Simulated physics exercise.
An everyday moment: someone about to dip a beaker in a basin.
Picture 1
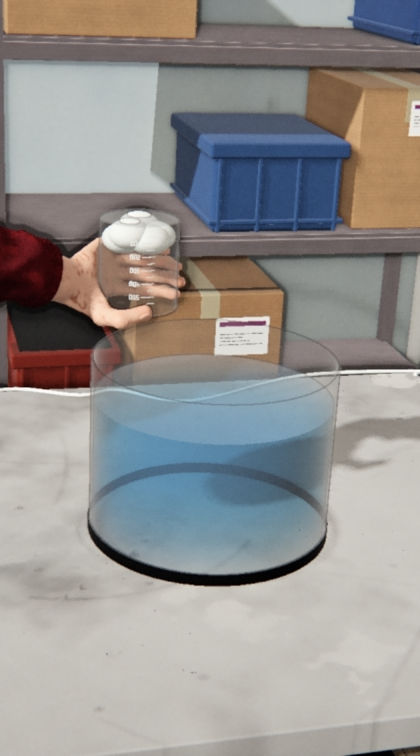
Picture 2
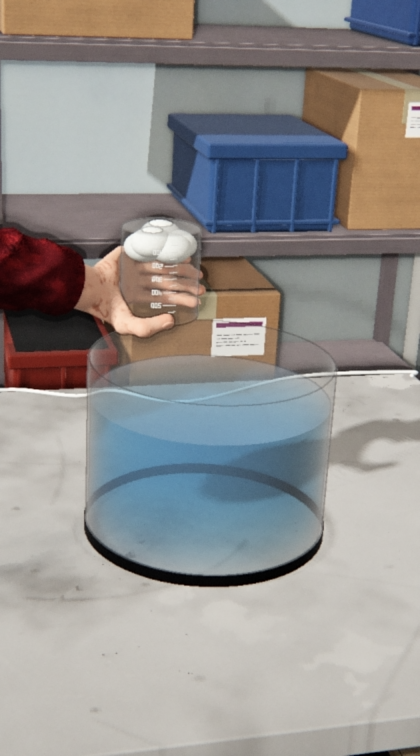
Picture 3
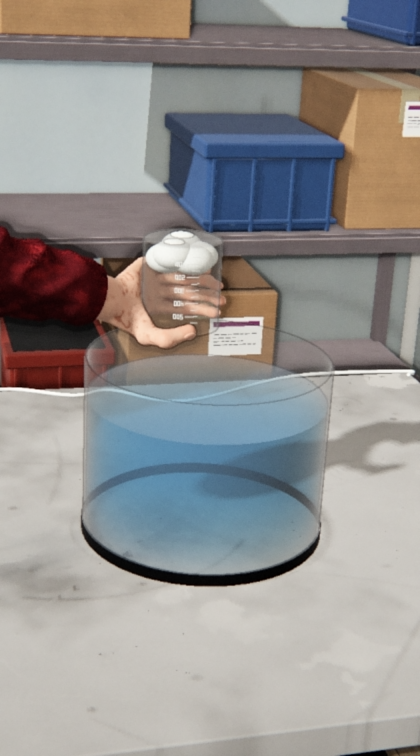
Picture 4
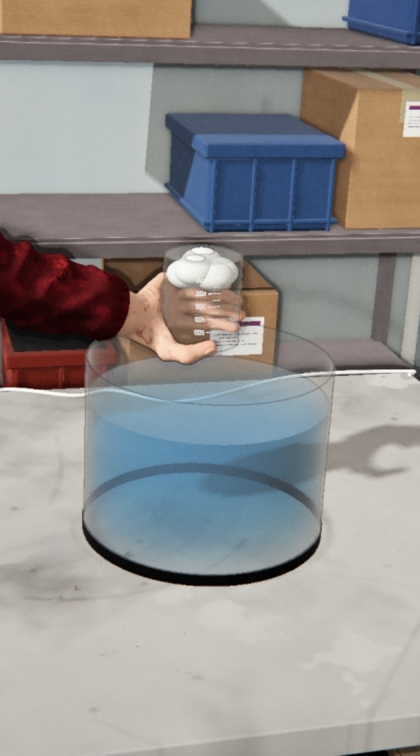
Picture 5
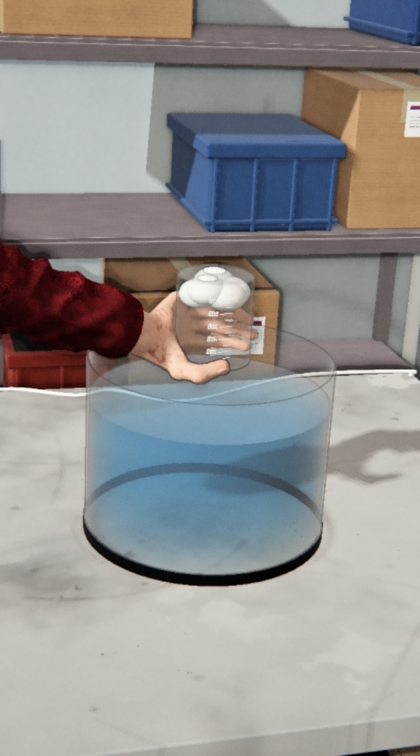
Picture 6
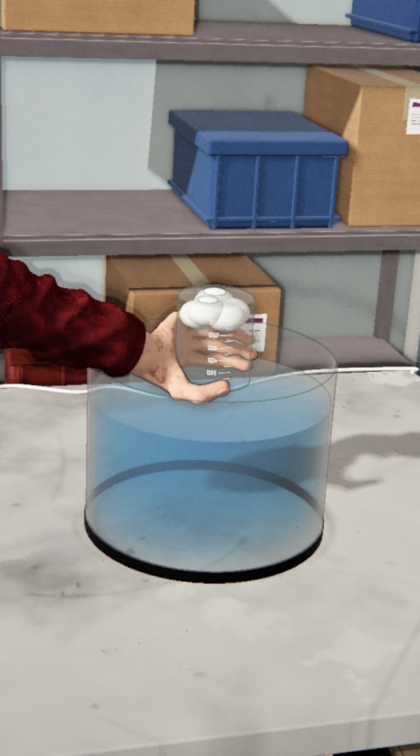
The clip opens with a hand in a dark red sleeve holding an upside-down clear beaker, a puffy white wad bunched in its top, above a round basin of blue water. The hand carries the beaker to the right, then lowers it gradually until it is just over the water's surface.
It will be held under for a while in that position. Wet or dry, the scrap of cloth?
Under the surface the scrap of cloth remains untouched.
Soon after, the beaker enters the water.
Later, air is trapped inside and holds the level down.
In the end, the beaker is under, still full of air, and the scrap of cloth is dry.
